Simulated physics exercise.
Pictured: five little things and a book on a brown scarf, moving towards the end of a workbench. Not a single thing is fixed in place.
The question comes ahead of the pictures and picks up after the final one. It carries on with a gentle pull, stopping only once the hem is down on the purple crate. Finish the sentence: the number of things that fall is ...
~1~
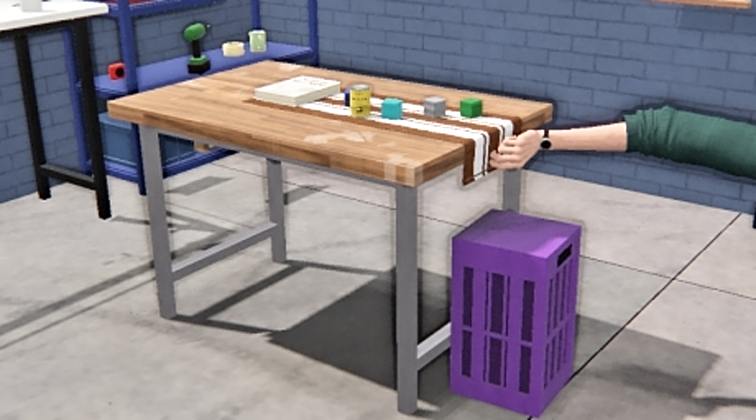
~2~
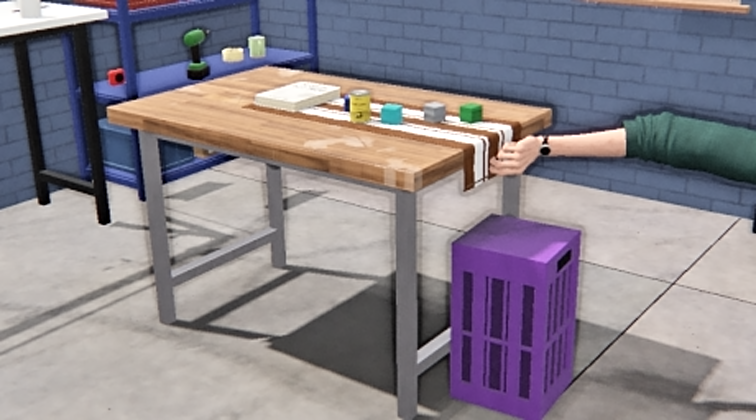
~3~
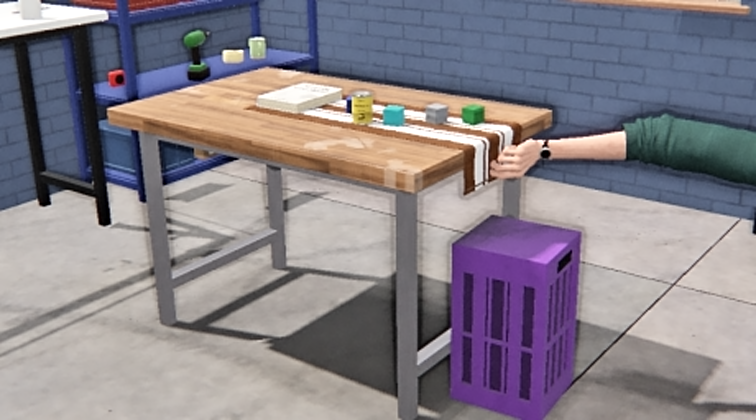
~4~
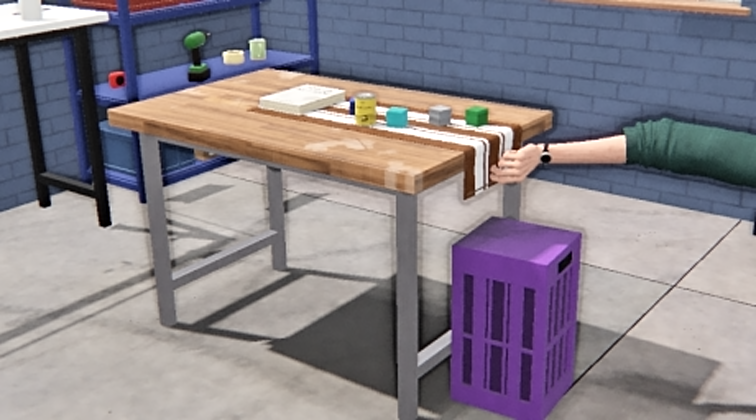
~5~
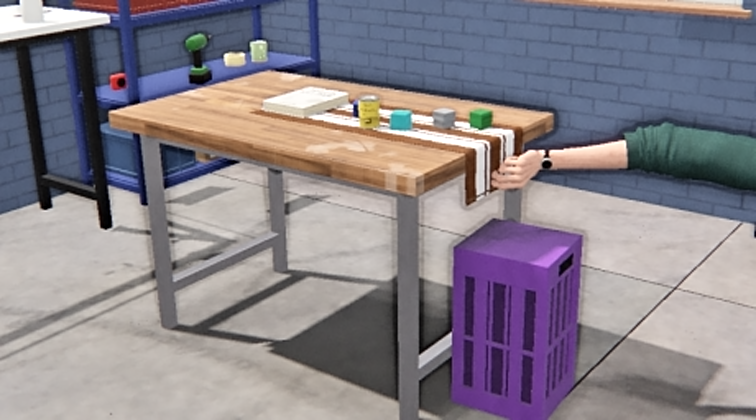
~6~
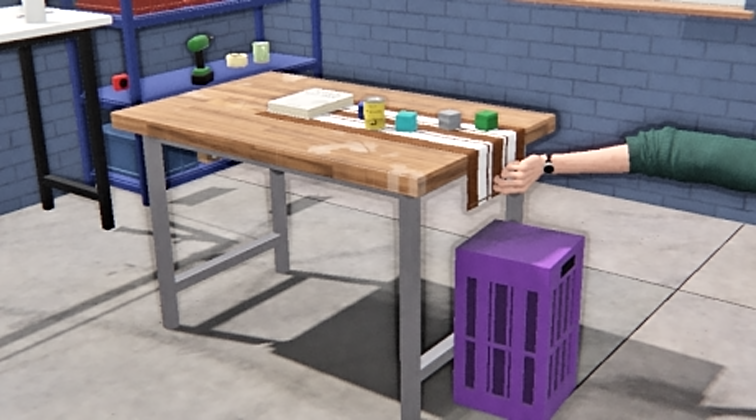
The number of things that fall is one.
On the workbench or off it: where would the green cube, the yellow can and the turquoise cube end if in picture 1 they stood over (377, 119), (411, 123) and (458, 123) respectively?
Outcome: The green cube is still in place, the yellow can is still in place, the turquoise cube is gone.
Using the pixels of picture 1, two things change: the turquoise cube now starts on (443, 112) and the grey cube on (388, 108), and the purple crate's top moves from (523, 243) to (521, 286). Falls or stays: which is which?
The turquoise cube? Lost. The grey cube? Safe.
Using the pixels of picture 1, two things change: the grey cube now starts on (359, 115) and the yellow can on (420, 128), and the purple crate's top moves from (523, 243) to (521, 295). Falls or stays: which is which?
As for the grey cube, it stays in place; as for the yellow can, it leaves the top.
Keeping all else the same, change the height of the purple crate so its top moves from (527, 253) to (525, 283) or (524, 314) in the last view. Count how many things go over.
Over the edge: 2, then 3.
Soon after, hem on the crate; green cube gone.
In the end, hem on the crate; green cube gone. The answer is one.
